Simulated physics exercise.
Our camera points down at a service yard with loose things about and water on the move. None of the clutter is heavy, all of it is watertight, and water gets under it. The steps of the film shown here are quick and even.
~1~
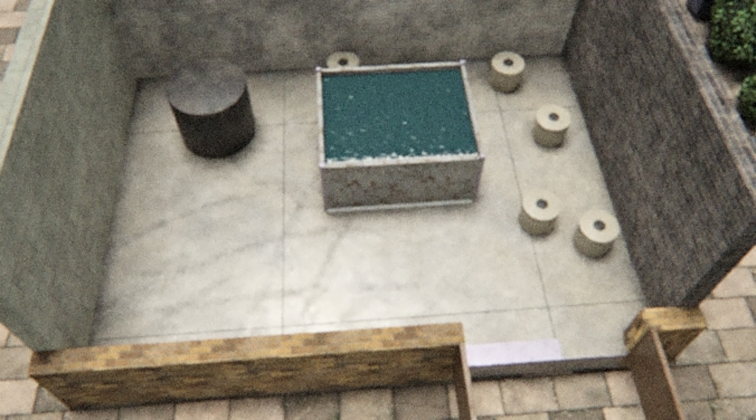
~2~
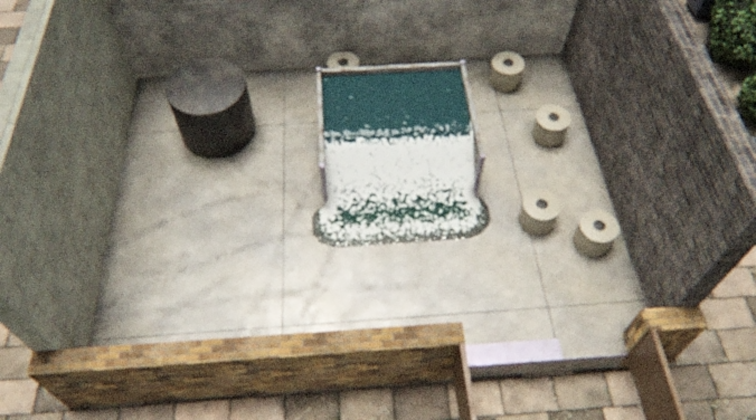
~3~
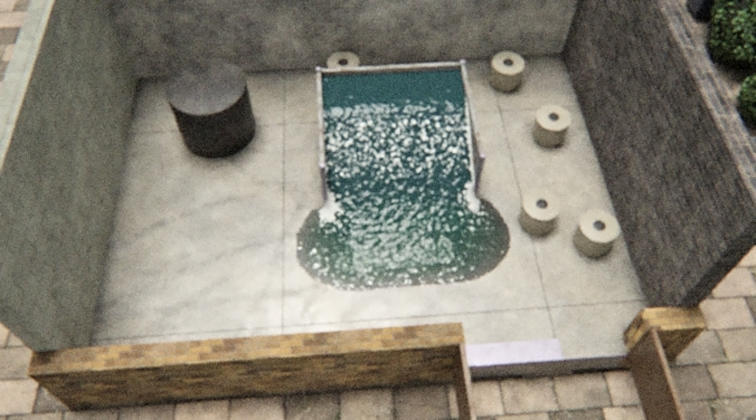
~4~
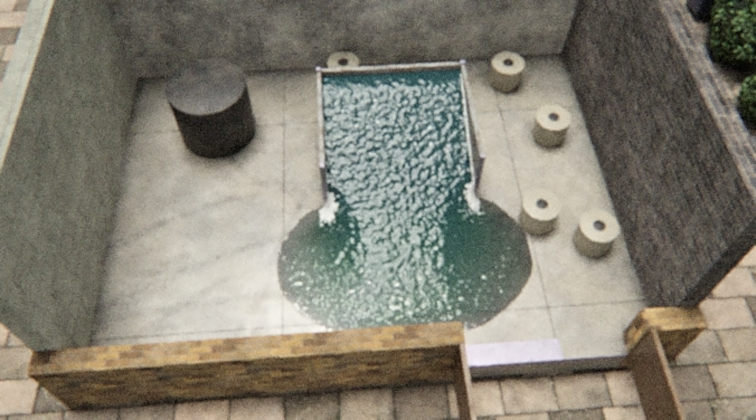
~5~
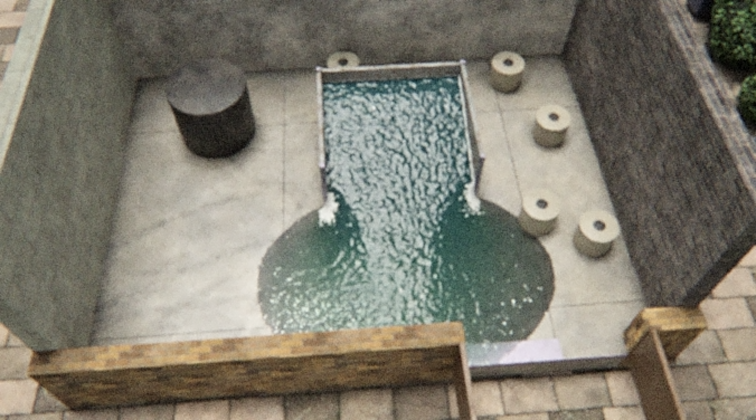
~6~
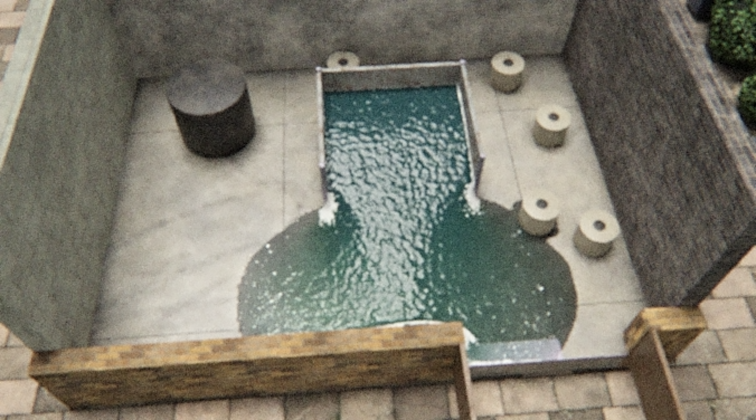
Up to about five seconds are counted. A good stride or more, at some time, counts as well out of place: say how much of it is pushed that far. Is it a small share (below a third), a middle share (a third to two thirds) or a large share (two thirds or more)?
A small share, below a third.
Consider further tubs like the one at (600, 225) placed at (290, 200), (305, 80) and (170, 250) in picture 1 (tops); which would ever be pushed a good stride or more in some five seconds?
So, in order, the copies go nowhere much, nowhere much, a long way.
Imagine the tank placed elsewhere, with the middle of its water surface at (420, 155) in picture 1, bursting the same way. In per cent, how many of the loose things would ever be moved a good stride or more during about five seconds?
Around 0 %.
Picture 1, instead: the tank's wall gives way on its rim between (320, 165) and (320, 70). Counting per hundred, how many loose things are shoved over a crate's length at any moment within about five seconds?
Roughly 20 percent.
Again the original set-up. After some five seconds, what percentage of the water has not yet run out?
I'd estimate some 68 percent of the water stays.
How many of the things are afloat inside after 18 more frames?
It works out to 0.
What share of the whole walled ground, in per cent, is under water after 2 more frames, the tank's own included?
I'd put it at some 40 per cent.
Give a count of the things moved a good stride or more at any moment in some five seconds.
It adds up to 0.
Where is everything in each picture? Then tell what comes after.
In the first picture, a tub at (542, 204) rests on the ground; a tub at (509, 63), on the bottom; 0 of 5 have shifted.
In the second picture, a tub at (542, 204) rests on the ground; a tub at (509, 63) rests on the ground; 0 of 5 have shifted.
In the third picture, a tub at (542, 204) rests on the ground; a tub at (509, 63), on the bottom; 0 of 5 have shifted.
In the fourth picture, a tub at (542, 204) rests on the ground; a tub at (509, 63), on the bottom; 0 of 5 have shifted.
In the fifth picture, a tub at (542, 204), on the bottom; a tub at (509, 63) rests on the ground; 0 of 5 have shifted.
In the sixth picture, a tub at (542, 204), on the bottom; a tub at (509, 63) rests on the ground; 0 of 5 have shifted.
A moment on, 0 of 5 are well off their spots; 0 afloat.
Next, 0 of 5 are well off their spots; 0 afloat.
Later, 0 of 5 are well off their spots; 0 afloat.
In the end, 0 of 5 are well off their spots, and 0 have been at some point; 0 afloat.
